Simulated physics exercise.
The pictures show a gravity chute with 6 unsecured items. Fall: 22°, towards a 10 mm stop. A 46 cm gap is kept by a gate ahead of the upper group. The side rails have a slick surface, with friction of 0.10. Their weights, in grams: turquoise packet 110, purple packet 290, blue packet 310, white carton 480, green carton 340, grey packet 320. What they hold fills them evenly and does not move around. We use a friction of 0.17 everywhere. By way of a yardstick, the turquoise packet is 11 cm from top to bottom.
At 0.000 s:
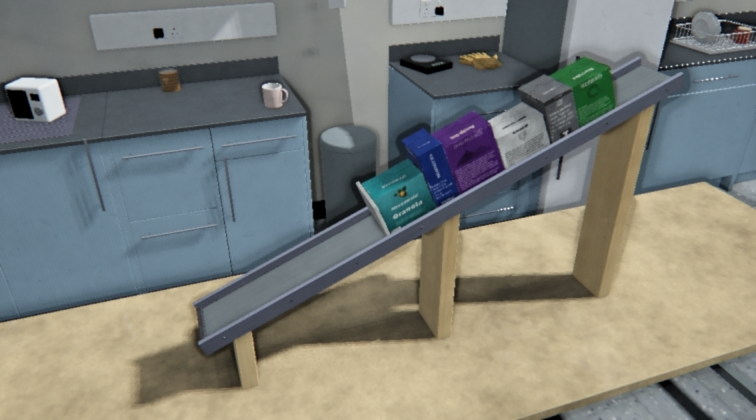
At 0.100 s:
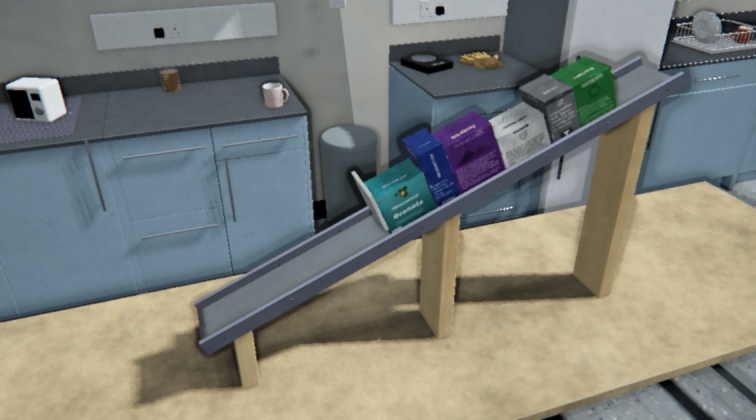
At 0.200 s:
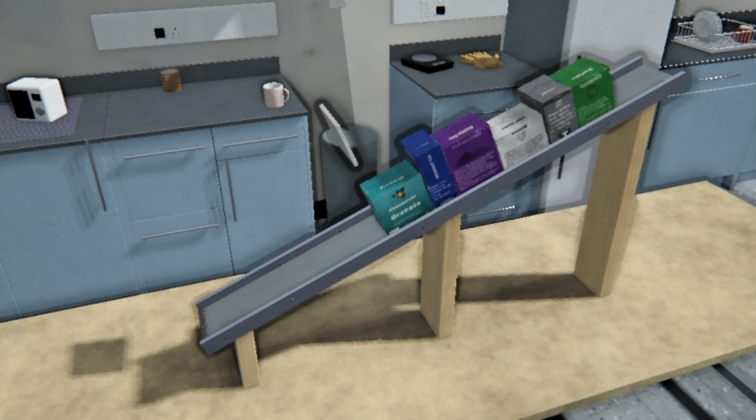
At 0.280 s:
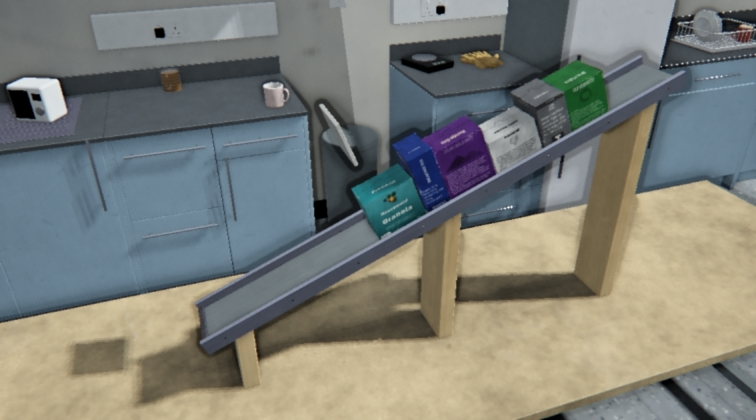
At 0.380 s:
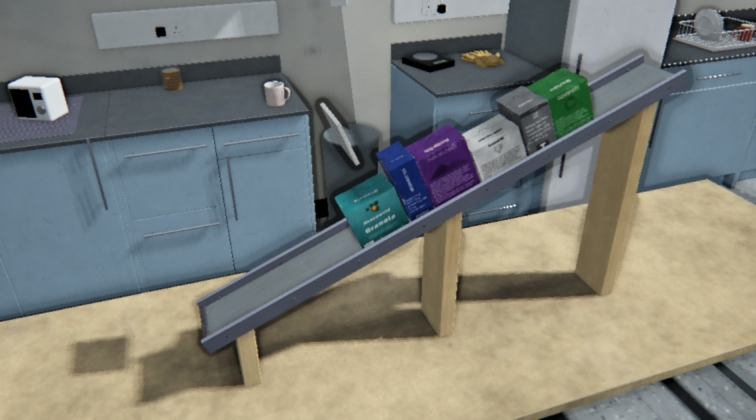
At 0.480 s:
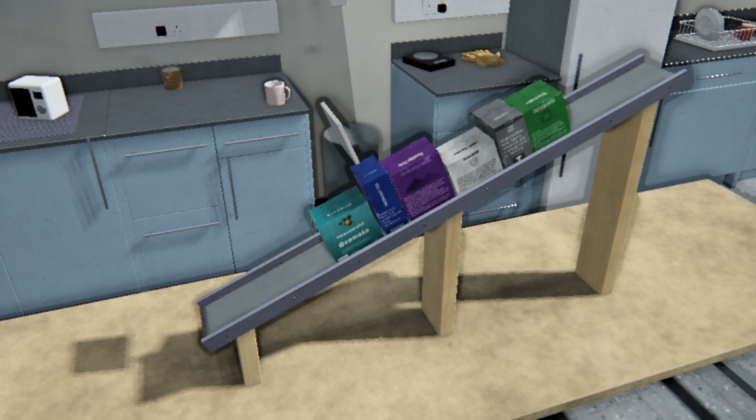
The clip opens on six packets and cartons resting in a row on a sloping chute, with turquoise lowest and green highest. A pale gate at the turquoise packet's front lifts clear, and the whole row slides down to the left, slowly at first, then faster, staying closely bunched and upright.
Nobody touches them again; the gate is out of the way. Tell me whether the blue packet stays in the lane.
Held back.
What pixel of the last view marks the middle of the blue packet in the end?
It winds up close to (253, 267).
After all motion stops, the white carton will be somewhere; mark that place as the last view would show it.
You'll see it about at (343, 229) in the last picture.
By 0.58 s, leader 23 cm from the stop; blue packet near (346, 215).
By 0.78 s, blue packet near (251, 268).
When it is over (1.5 s), all 6 in the lane. In the last view, blue packet near (253, 267).
